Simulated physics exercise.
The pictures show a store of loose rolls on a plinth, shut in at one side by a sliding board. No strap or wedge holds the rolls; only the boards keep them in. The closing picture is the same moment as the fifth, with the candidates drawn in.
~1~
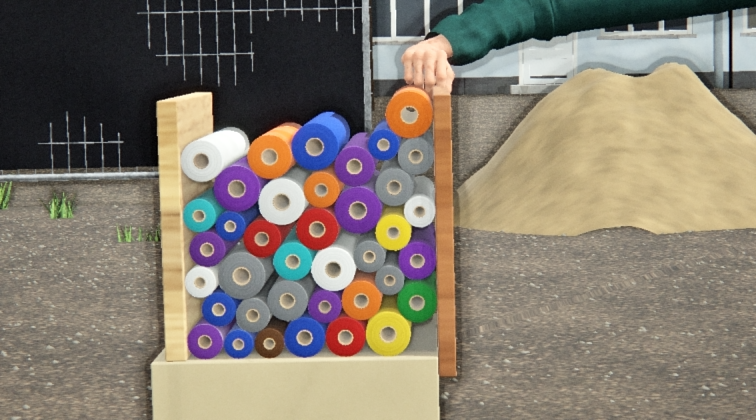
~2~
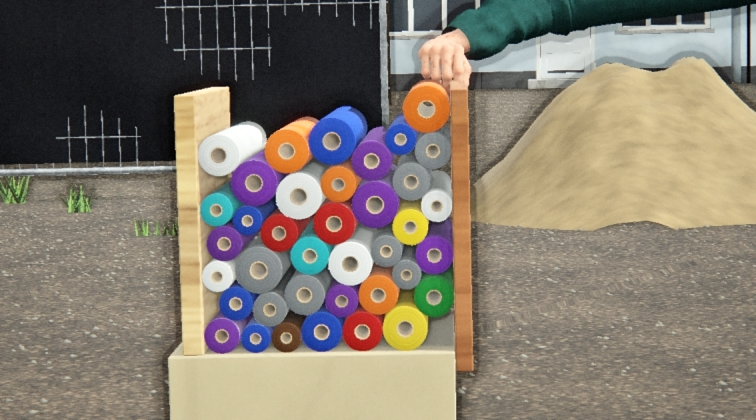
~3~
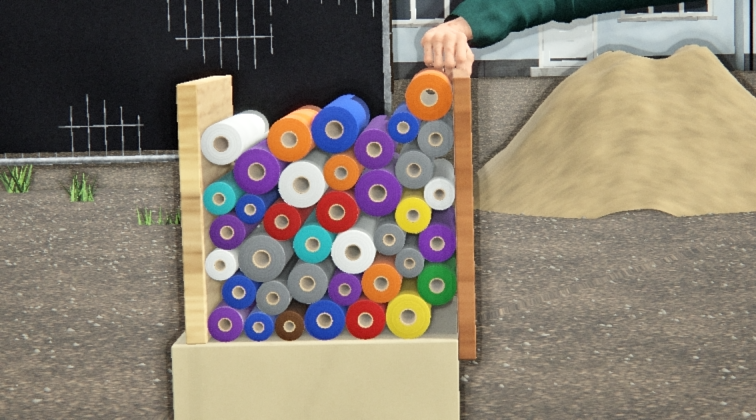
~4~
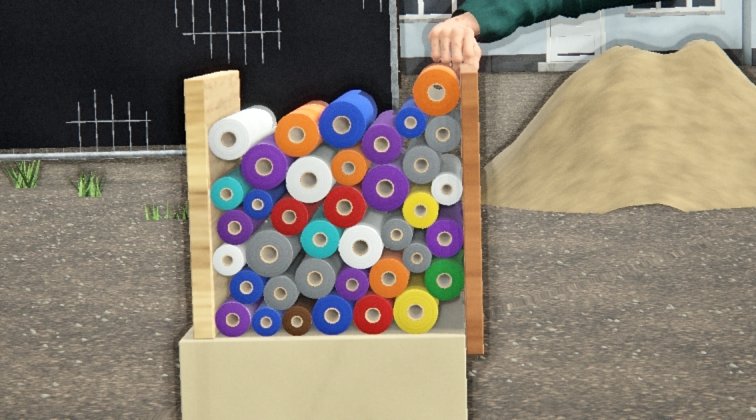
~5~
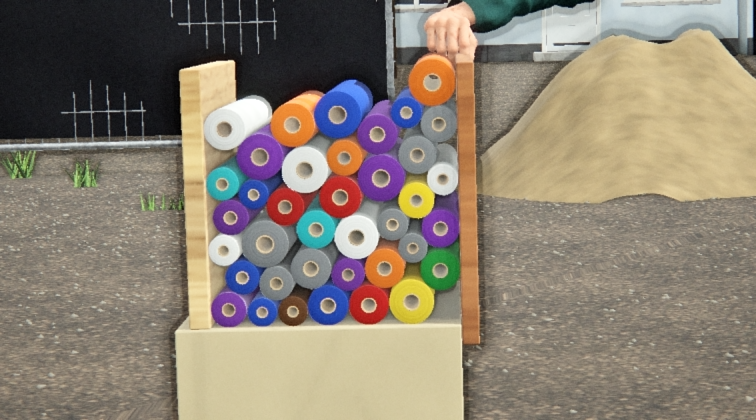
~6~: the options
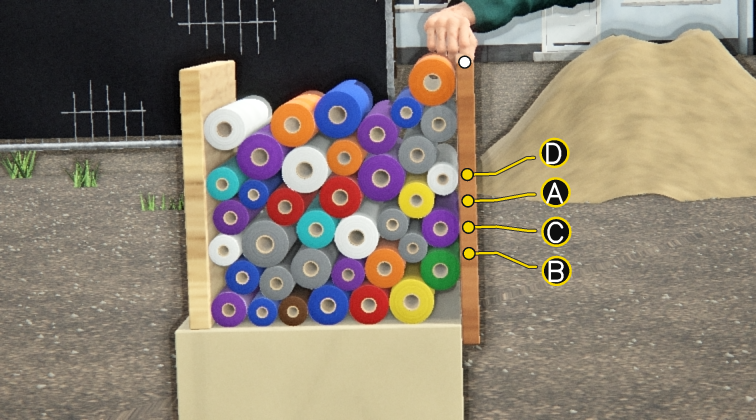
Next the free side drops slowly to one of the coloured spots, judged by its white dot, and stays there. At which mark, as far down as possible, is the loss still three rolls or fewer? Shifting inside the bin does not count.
Slide it to A.
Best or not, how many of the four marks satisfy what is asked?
The number is two.
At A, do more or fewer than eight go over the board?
It loses fewer than eight.
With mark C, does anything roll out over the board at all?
At C: Yes.
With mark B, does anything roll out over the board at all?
Yes.
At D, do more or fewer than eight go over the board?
It loses fewer than eight.
On the marked copy, A at (468, 201); B at (469, 253); C at (468, 228); D at (467, 175); the white dot at (465, 62).
With A. Early on, top of the board (458, 125).
Further on, top of the board (459, 197).
At the end, top of the board (459, 201), three out over the board.
As for the rest, B more than three out over the board; C more than three out over the board; D one out over the board.
